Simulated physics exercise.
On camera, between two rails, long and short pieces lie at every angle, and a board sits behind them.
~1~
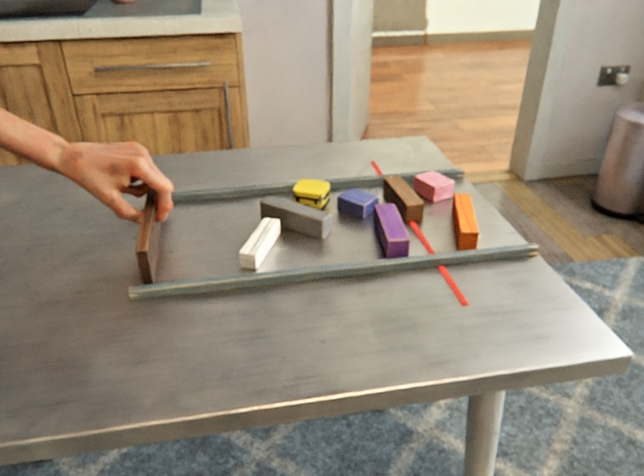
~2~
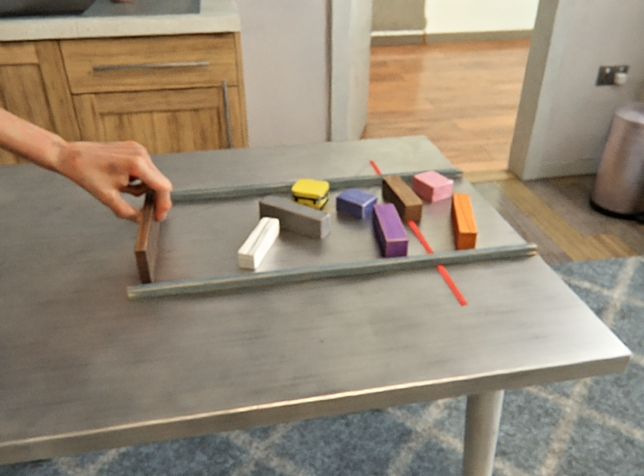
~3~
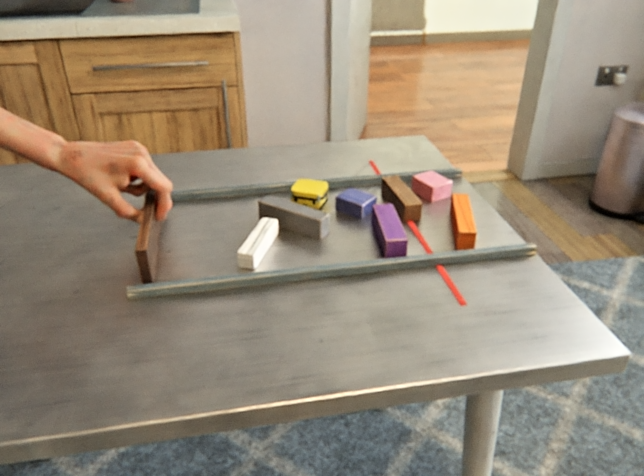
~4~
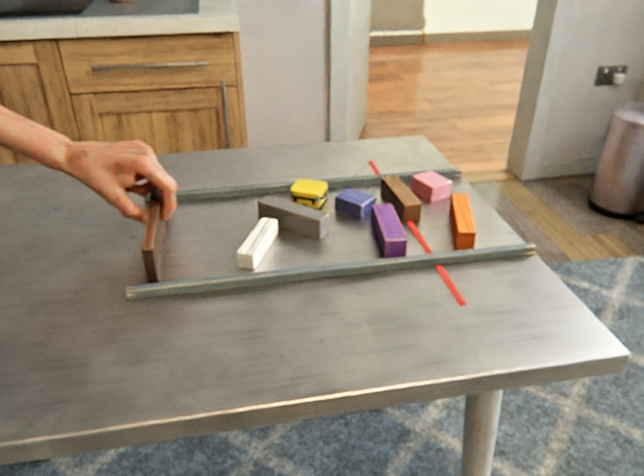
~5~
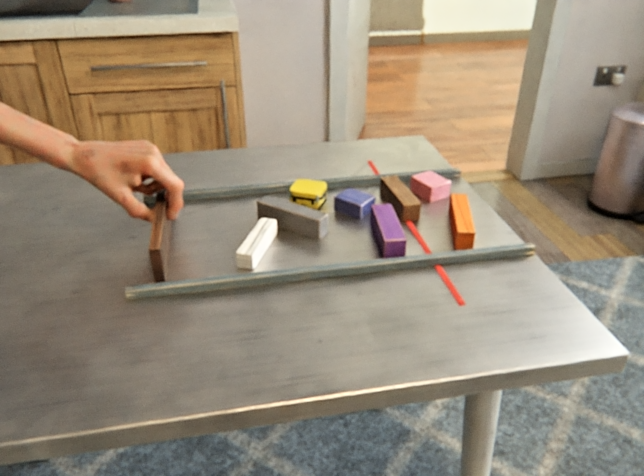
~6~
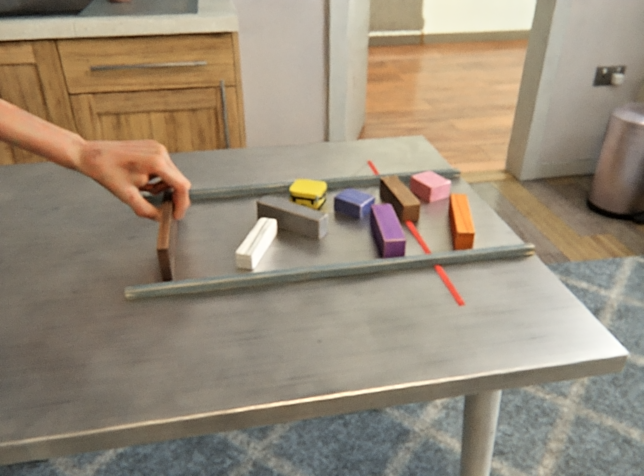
A hand reaches in from the left over a grey metal table in a room with wooden cabinets, seen from above at an angle. Between two rails lie white, grey, yellow, blue, purple, brown, pink and orange pieces, with a red line crossing under the right-hand group. The hand slides an upright brown board slightly rightward, while the pieces stay still and the view barely shifts.
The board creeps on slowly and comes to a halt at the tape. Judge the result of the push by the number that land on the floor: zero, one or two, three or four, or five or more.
The board is going to sweep off none.
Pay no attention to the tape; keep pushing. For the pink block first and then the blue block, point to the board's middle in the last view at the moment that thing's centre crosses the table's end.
For the pink block at (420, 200), for the blue block at (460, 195).
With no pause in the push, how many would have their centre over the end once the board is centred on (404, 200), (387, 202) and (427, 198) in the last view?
The numbers are 0, 0 and 1.
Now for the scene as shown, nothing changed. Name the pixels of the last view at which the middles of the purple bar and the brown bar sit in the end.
(460, 228), and the other (448, 188).
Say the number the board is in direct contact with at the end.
The count in contact is 3.
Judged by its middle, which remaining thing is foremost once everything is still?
Pink block.
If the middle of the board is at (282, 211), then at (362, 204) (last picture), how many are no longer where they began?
First 2, after that 6.
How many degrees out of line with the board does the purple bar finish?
I'd put it at about 30°.
Early on, none off yet; orange stick at rest near (461, 221); pink block at rest near (430, 187); brown bar at rest near (399, 198).
A while later, none off yet; orange stick at rest near (461, 221); pink block moving near (433, 186); brown bar travelled a little near (423, 194).
Finally, the number that fall off is zero.
